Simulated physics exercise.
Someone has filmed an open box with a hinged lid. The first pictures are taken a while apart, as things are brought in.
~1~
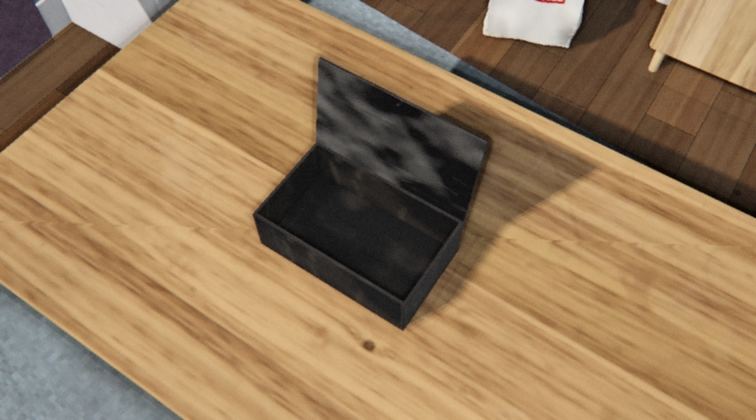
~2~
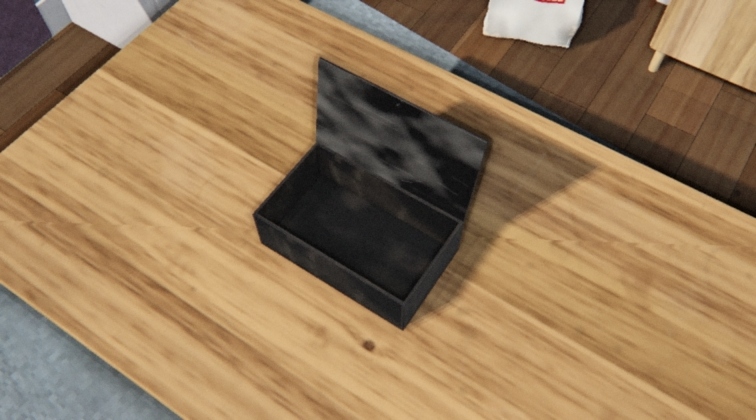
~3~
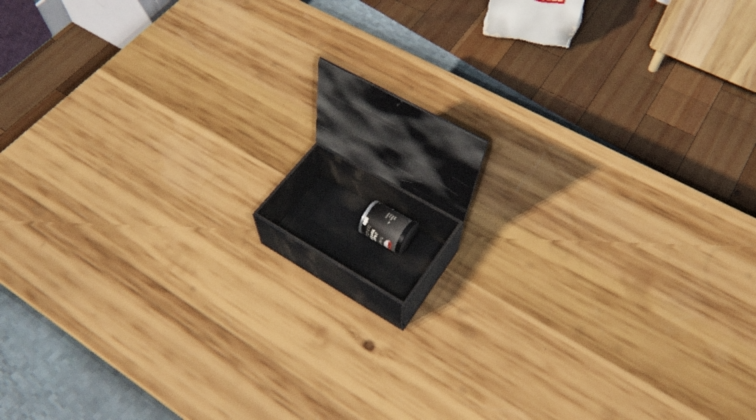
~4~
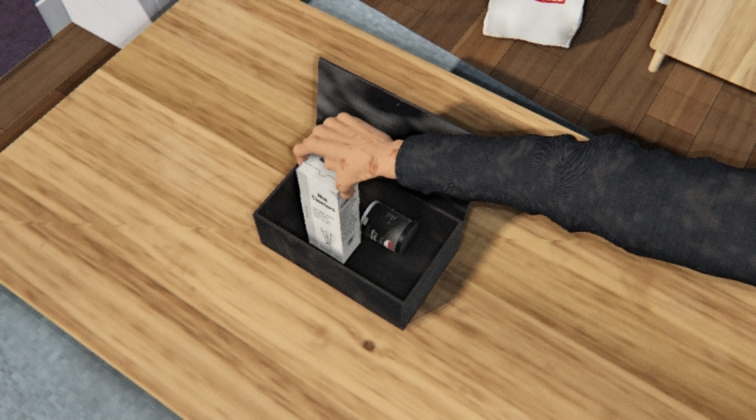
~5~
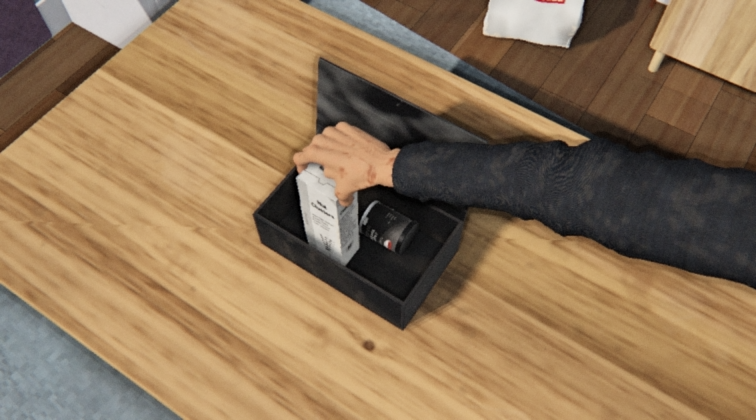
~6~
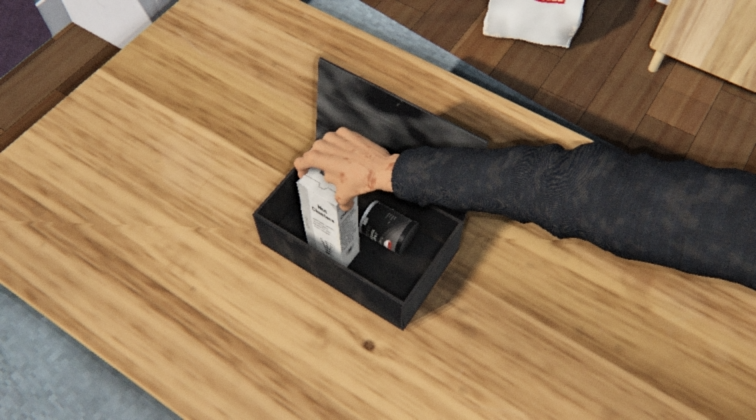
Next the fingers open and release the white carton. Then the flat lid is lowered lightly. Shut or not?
The lid is held up.
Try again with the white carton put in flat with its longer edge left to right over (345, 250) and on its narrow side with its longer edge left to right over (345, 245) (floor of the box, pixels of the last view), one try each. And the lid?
First try: It shuts flat; second try: It shuts flat.
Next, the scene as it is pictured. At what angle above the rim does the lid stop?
About 50°.
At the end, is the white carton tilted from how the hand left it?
It stays as placed.
Then, 1.00 s past the last view, lid starting down.
Then, 1.30 s past the last view, lid 77° above the rim.
Then, 1.60 s past the last view, lid 60° above the rim.
Then, 2.20 s past the last view, lid 52° above the rim.
Finally, lid 52° above the rim; both still in place. Final places as the last picture's camera would see them, white carton near (331, 220).
